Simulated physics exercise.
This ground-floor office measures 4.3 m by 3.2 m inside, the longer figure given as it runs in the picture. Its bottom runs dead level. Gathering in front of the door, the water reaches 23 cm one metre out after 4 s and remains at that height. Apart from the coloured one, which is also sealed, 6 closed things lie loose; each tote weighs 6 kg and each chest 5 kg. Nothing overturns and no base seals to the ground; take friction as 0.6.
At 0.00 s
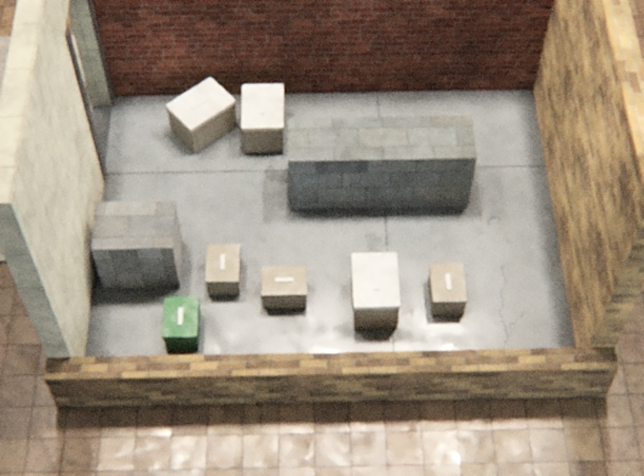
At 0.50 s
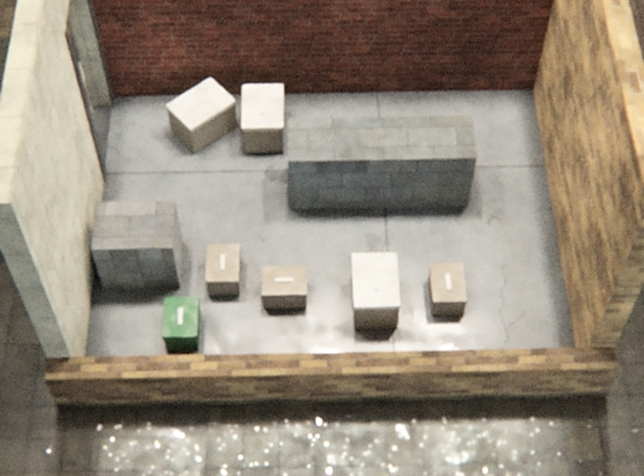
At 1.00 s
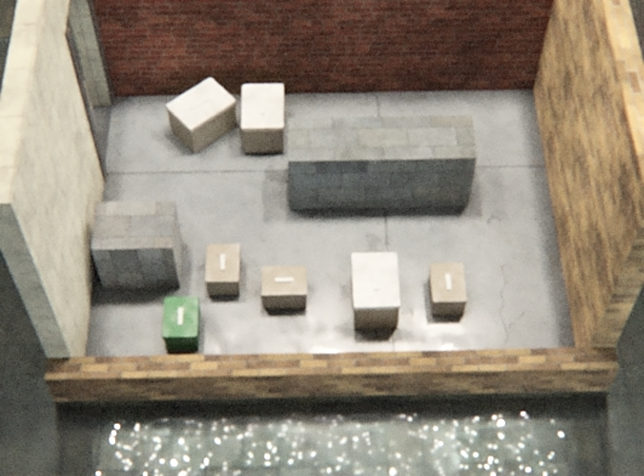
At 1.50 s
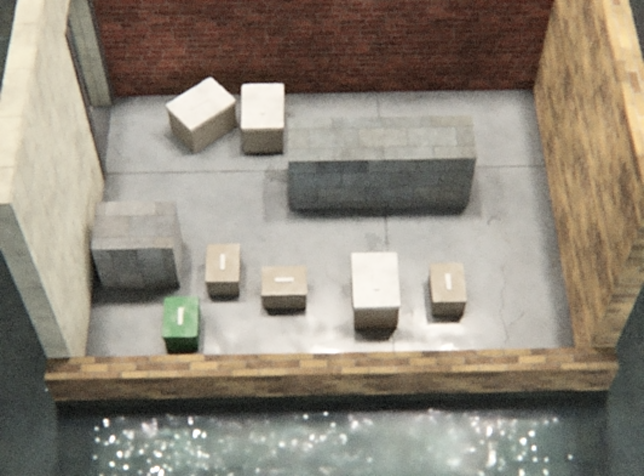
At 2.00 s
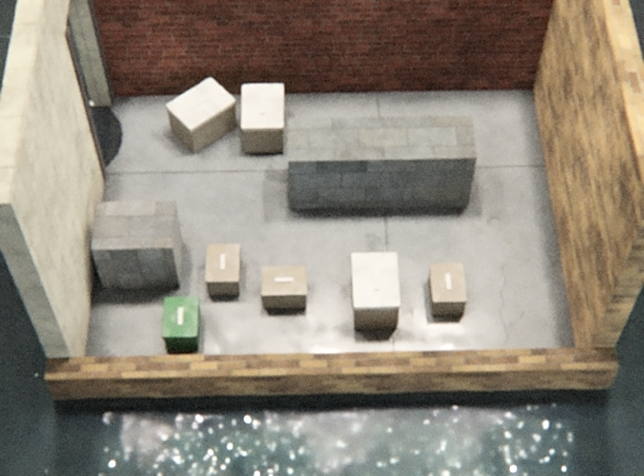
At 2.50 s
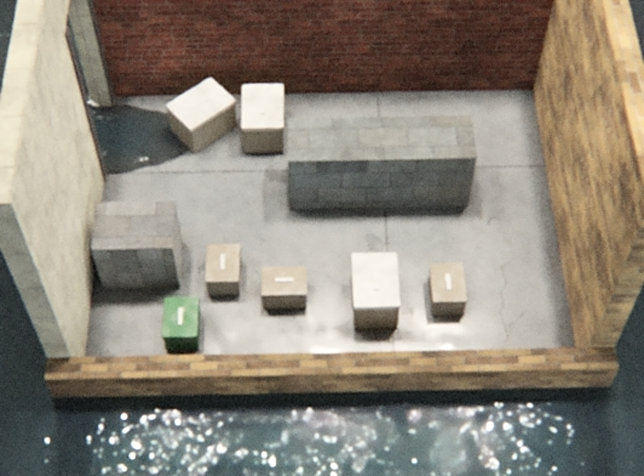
A small ground-floor room with a brick back wall, a pale left wall and a yellowish right wall is seen from high in front by a still camera. Two white boxes sit at the back left, grey blocks stand behind and at left, and a green tote, small tan boxes and another white box line the front. Outside, the tiled ground darkens under glittering water, then a dark pool spreads in through the left doorway, while everything inside stays put.
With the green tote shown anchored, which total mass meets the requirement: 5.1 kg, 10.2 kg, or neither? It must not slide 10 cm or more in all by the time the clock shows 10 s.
I'd say it gets by with the lighter one.
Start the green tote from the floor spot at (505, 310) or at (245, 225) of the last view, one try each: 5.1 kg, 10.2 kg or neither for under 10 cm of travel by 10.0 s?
First try none suffices, second try none suffices.
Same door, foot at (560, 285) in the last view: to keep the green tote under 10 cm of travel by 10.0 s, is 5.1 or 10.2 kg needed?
Outcome - neither pick works.
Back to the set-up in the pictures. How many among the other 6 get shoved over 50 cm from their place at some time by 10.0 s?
The tally stands at 3.
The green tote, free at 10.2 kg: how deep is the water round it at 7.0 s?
Around 1 cm.
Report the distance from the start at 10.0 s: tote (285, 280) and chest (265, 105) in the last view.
Net displacement, in order: 30 cm; 300 cm.
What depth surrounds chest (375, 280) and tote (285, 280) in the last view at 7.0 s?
3 and 3 cm.
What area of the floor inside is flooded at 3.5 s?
Around 2.5 m2 of it.
After 3.5 s the green tote would be 0 cm from its start with 5.1 kg and 0 cm from its start with 10.2 kg; 0 cm of water round it then.
After 4.5 s the green tote would be 0 cm from its start with 5.1 kg and 0 cm from its start with 10.2 kg; 0 cm of water round it then.
After 7.0 s the green tote would be 0 cm from its start with 5.1 kg and 0 cm from its start with 10.2 kg; 1 cm of water round it then.
After 10.0 s the green tote would be 0 cm from its start with 5.1 kg and 0 cm from its start with 10.2 kg; 3 cm of water round it then.
